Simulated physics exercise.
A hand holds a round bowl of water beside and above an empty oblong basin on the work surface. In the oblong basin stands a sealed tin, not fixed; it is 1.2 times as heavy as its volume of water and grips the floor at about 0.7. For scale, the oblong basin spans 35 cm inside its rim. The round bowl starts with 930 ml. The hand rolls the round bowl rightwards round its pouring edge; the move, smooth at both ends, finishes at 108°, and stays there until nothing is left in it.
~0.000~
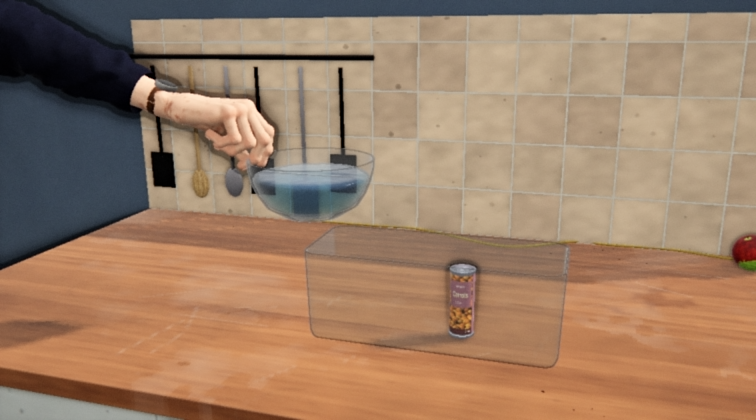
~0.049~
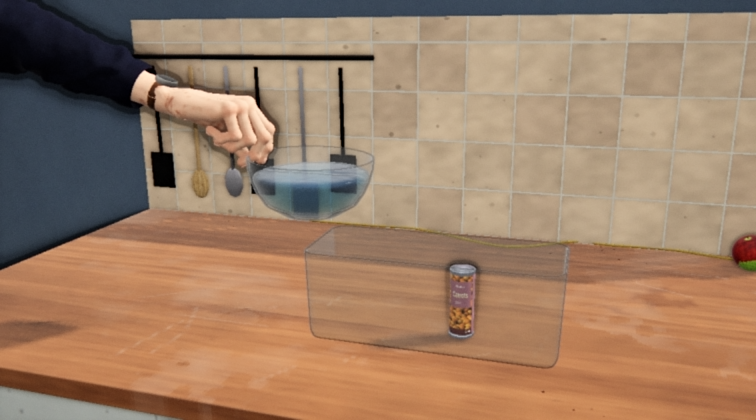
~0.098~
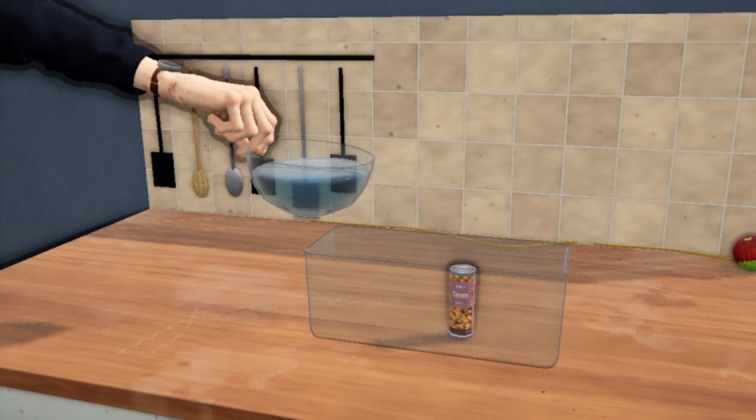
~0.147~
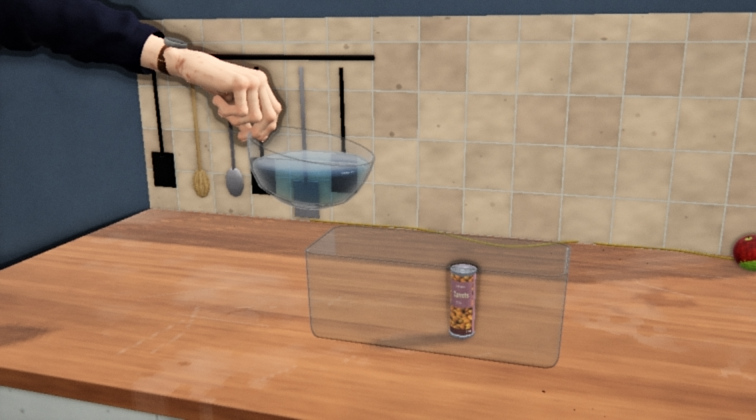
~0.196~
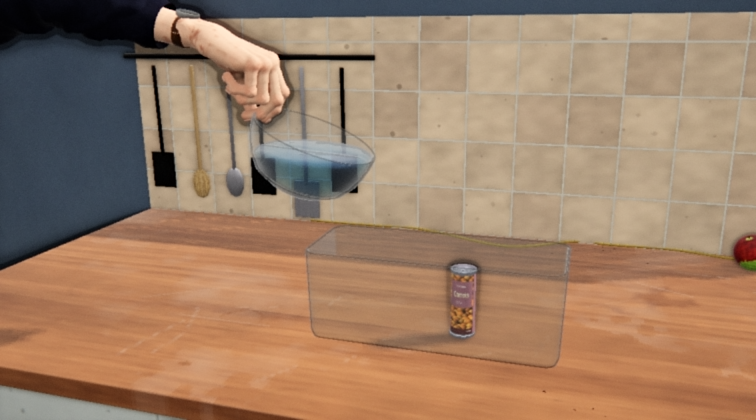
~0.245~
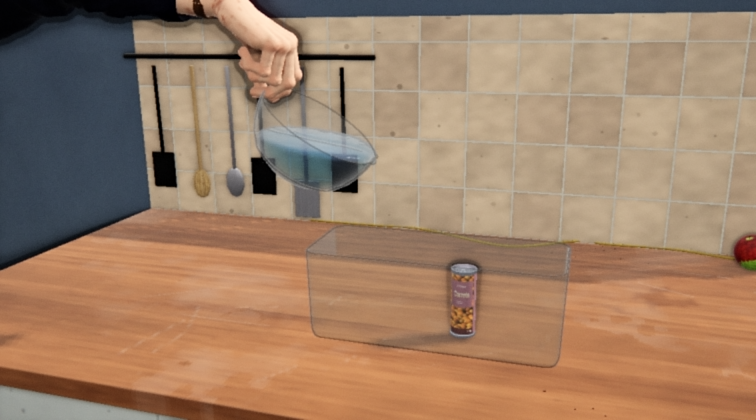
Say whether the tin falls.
The tin keeps standing.
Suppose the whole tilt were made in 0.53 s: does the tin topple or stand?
The tin stays up.
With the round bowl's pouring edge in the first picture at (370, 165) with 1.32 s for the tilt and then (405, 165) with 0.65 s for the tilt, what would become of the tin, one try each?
First it keeps standing; then it keeps standing.
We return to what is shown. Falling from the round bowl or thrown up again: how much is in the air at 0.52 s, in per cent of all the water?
Some 62 per cent.
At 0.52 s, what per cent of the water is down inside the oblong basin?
Some 12 per cent.
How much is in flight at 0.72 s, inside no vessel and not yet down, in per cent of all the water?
About 5 per cent.
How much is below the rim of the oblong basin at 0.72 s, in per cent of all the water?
Near 94 in a hundred.
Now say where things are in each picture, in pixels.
Tilt 0°; pouring edge (371, 163); surface from (261, 171) to (369, 178); the oblong basin's rim runs from (320, 239) to (567, 261); the tin's top is at (463, 272), in the first frame.
Tilt 2°; pouring edge (371, 163); surface from (261, 170) to (369, 176), in the second frame.
Tilt 6°; pouring edge (371, 164); surface from (260, 165) to (369, 171), in the third frame.
Tilt 13°; pouring edge (371, 163); surface from (261, 157) to (370, 165), in the fourth frame.
Tilt 22°; pouring edge (371, 163); surface from (262, 144) to (372, 158), in the fifth frame.
Tilt 34°; pouring edge (371, 163); surface from (265, 128) to (369, 155); 2 per cent is over the edge, in the sixth frame.
By 0.52 s the tilt is 97° and 26 per cent is still to pour; the tin stands where it began.
By 0.72 s the tilt is 108° and 0 per cent is still to pour; the tin stands where it began.
By 0.92 s the tilt is 108° and 0 per cent is still to pour; the tin stands where it began.
By 1.15 s the tilt is 108° and 0 per cent is still to pour; the tin stands 1 cm from where it began.
At rest the tin stands 1 cm from where it began.
